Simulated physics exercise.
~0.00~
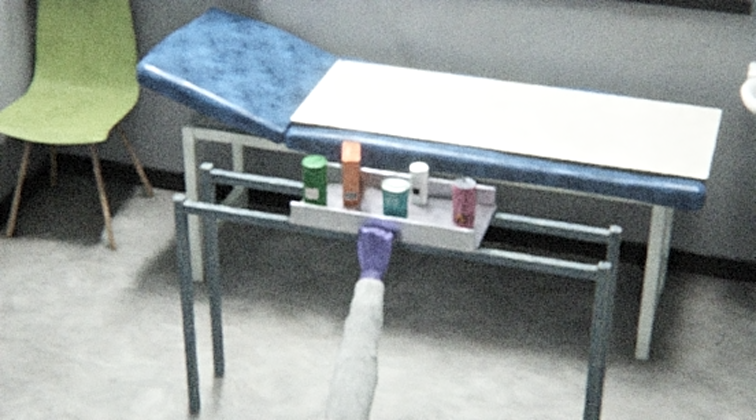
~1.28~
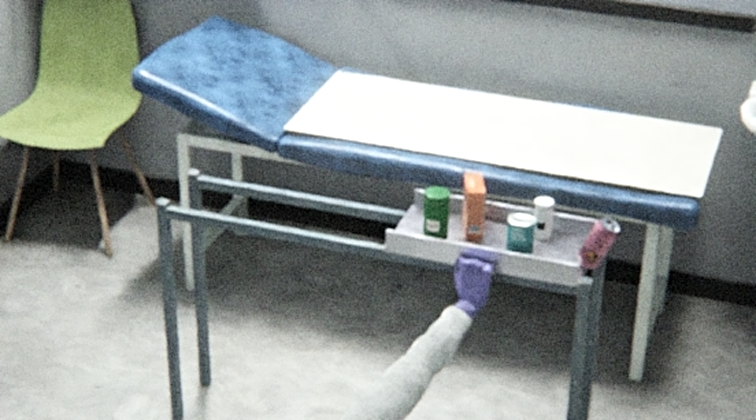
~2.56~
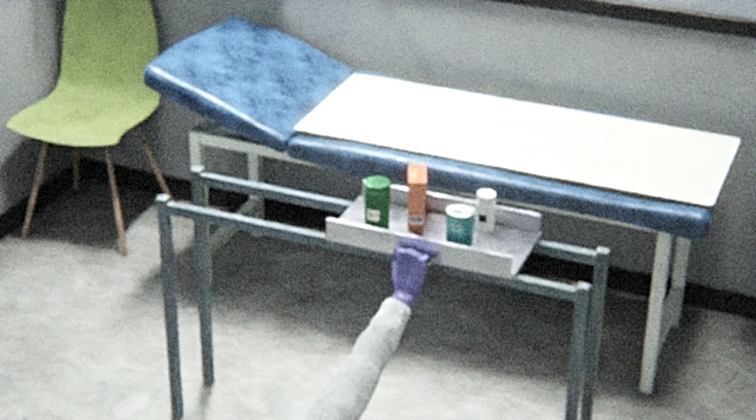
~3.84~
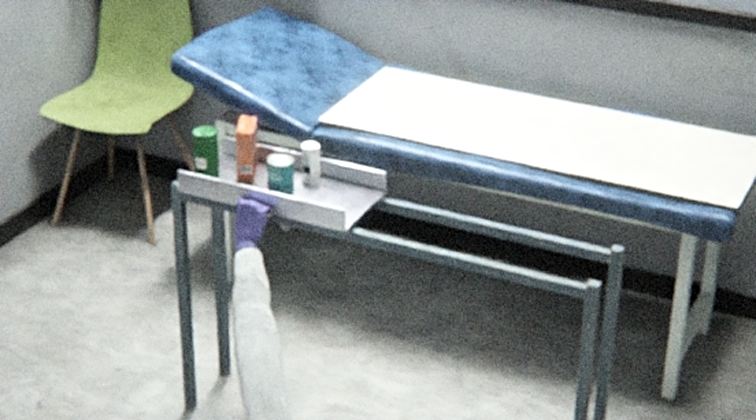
A purple-gloved hand holds the front of a pale, low-sided tray on a dark metal frame, seen from slightly above in a room with a blue padded couch behind and a green chair at left. Along the tray, from left, stand a green container, an orange packet, a turquoise tin, a white container and a pink can. The tray slides right, and the pink can leans over its right end. As the tray comes back left, the can is gone from view. The tray continues to the frame's left end, the other four items still upright.
